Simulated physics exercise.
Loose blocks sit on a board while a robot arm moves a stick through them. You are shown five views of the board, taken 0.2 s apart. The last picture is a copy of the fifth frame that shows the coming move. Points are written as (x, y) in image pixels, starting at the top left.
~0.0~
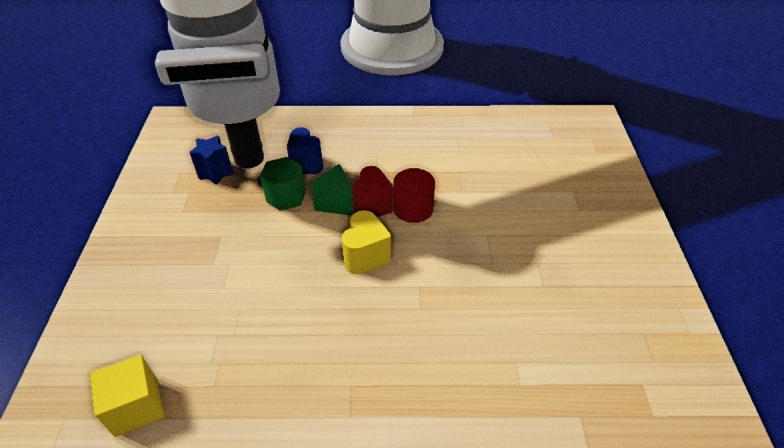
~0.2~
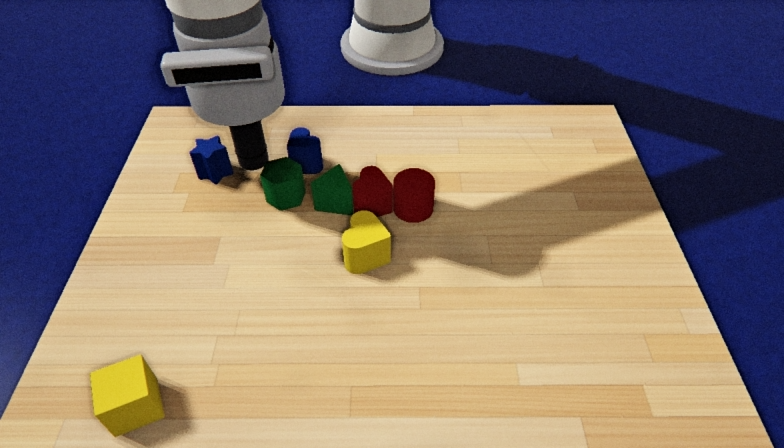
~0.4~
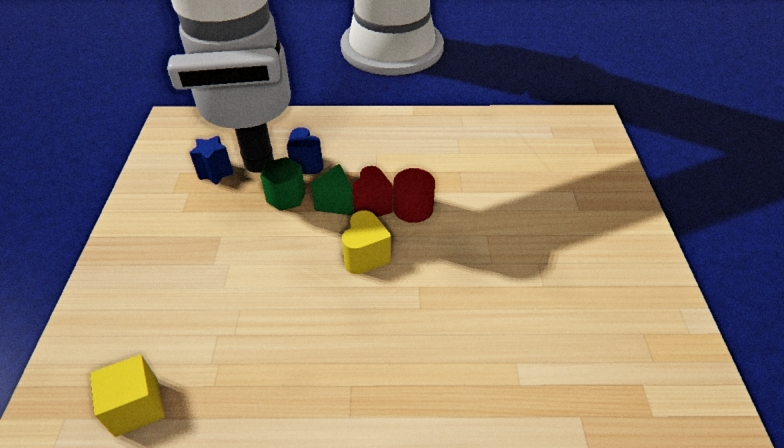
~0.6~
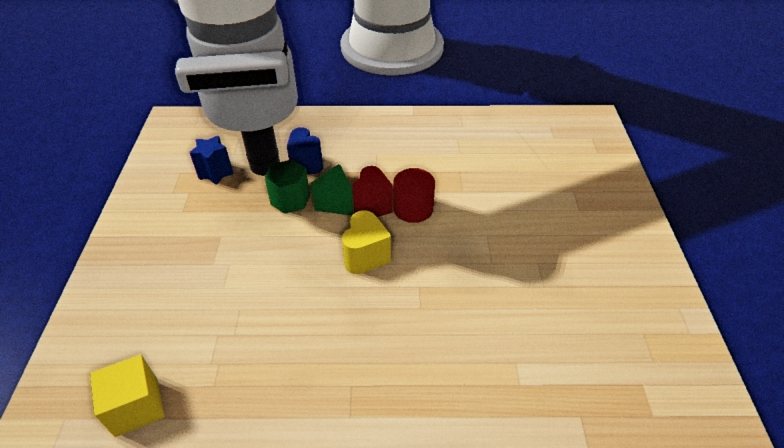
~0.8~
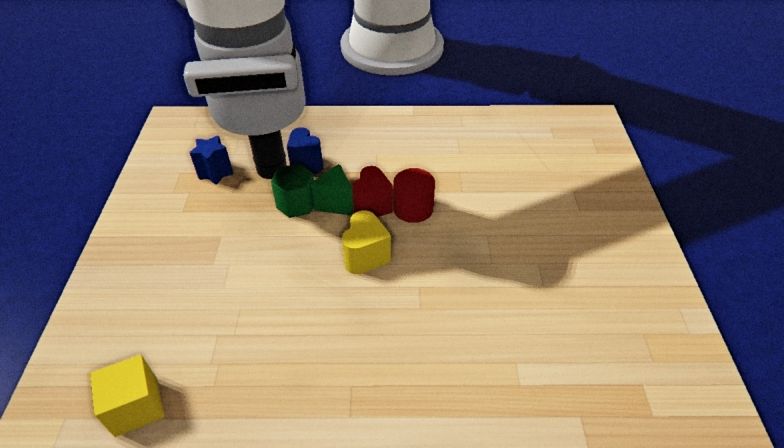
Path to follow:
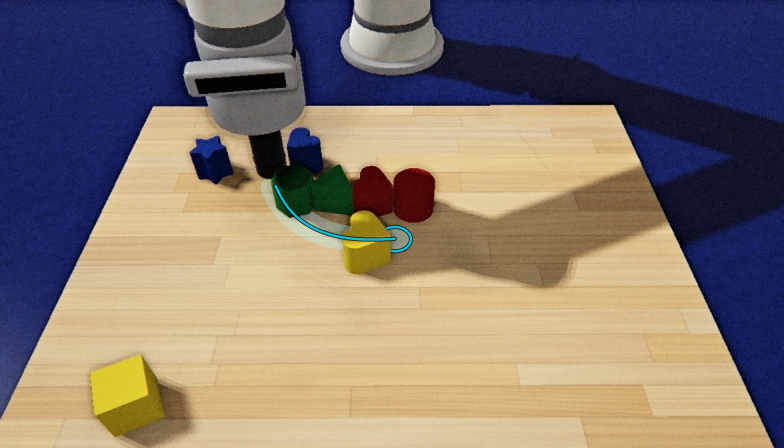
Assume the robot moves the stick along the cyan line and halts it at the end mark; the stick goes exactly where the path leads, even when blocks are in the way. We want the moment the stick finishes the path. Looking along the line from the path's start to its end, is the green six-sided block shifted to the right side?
Yes - that is the case.
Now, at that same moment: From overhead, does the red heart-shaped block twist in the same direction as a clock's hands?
No.
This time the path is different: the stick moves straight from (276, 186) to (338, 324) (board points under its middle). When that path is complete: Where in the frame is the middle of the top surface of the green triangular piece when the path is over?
I predict (333, 194).
The line goes from (276, 186) through (297, 217) and (340, 237) to (395, 239).
On the path given first. One third of the way, stick (294, 202); green six-sided block (306, 215), turned 25° clockwise; green triangular piece (334, 195), turned 65° anticlockwise.
Two thirds of the way, stick (339, 221); green six-sided block (321, 237), turned 85° clockwise; green triangular piece (367, 199), turned 55° anticlockwise; yellow heart-shaped block (370, 231); red heart-shaped block (388, 179), turned 60° anticlockwise; red cylinder (426, 178).
At the end, stick (395, 223); green six-sided block (321, 237), turned 85° clockwise; blue heart-shaped block unmoved; green triangular piece (417, 197), turned 90° anticlockwise; yellow heart-shaped block (390, 238), turned 75° clockwise; red heart-shaped block (390, 176), turned 80° anticlockwise; red cylinder (437, 171).
